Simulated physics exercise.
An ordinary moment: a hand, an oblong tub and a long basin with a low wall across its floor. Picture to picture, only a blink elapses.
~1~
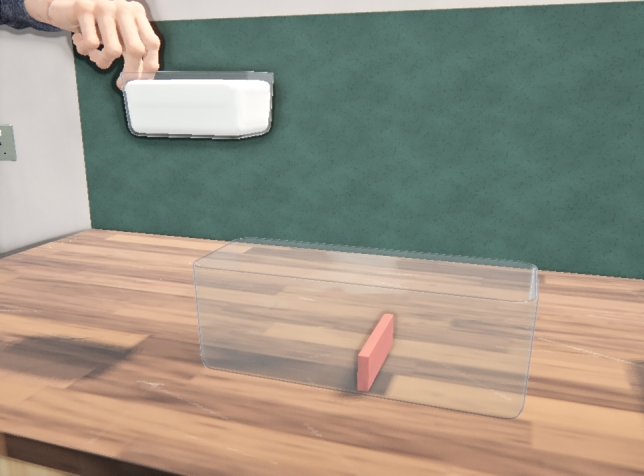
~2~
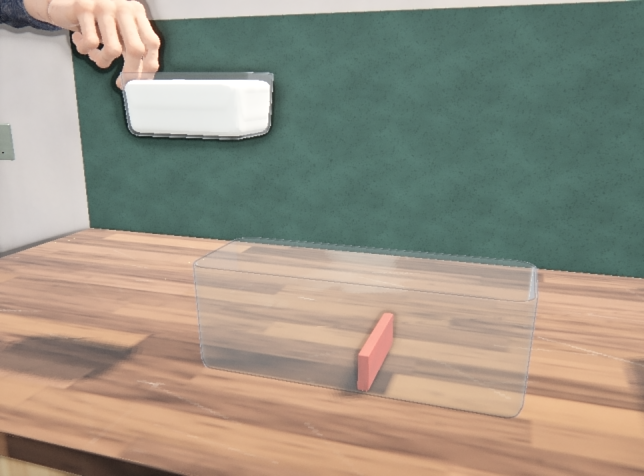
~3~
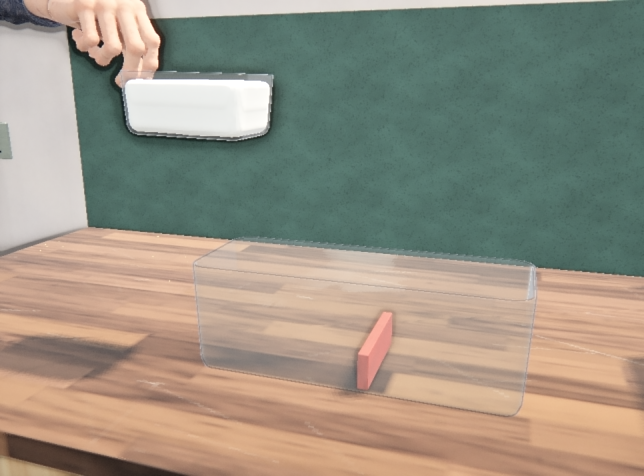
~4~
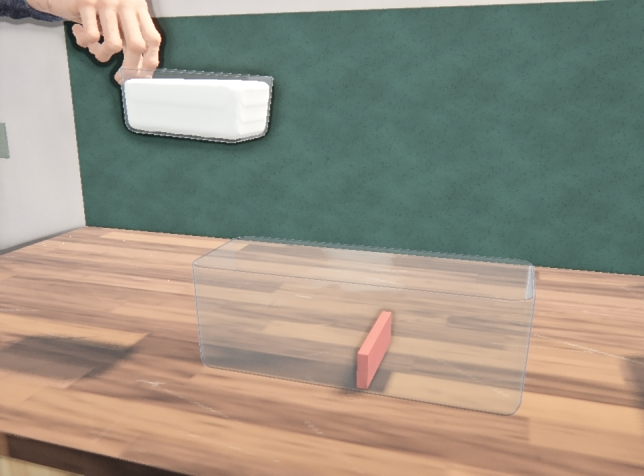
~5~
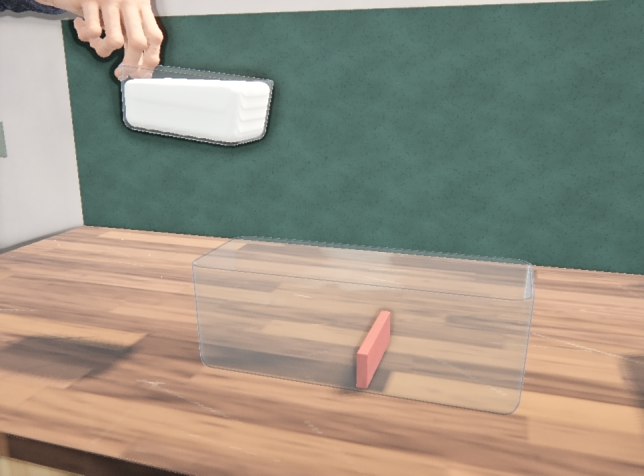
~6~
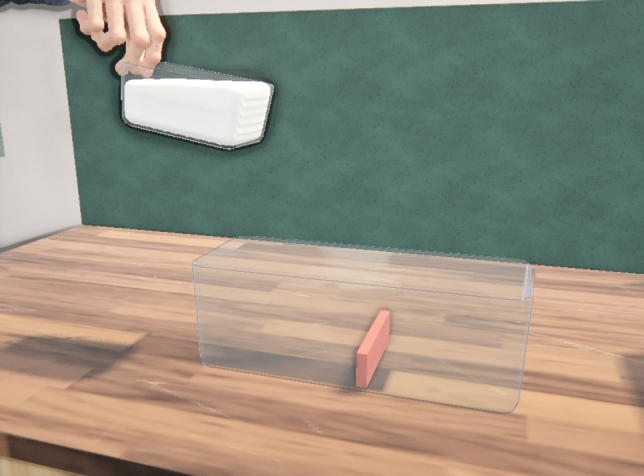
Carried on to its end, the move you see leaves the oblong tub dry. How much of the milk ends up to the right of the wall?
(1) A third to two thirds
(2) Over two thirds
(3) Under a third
3.
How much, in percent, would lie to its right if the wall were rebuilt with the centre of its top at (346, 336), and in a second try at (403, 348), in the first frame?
The first placement gives around 40 percent, the second 20 percent.
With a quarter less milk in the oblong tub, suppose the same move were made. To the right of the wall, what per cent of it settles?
Some 5 parts in a hundred, give or take.
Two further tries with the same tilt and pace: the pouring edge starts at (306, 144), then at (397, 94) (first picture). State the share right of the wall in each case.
It works out to around 35 % and then around 90 %.
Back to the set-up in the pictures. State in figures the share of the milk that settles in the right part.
Around 5 percent.
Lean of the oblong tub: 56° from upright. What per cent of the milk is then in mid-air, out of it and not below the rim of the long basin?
I'd put it at roughly 35 percent of it.
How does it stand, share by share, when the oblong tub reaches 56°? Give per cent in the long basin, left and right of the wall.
Left: Roughly 15 %; right: Roughly 0 %.
A moment on, the oblong tub is tipped part way and 46 per cent is still to pour, 17 is left of the wall and 0 right of it.
Next, the oblong tub is tipped on its side and 11 per cent is still to pour, 75 is left of the wall and 3 right of it.
Then the oblong tub is tipped on its side and 1 per cent is still to pour, 87 is left of the wall and 6 right of it.
Later the oblong tub is tipped on its side and 0 per cent is still to pour, 88 is left of the wall and 7 right of it.
At rest 88 per cent lies left of the wall, 7 right of it and 4 outside.
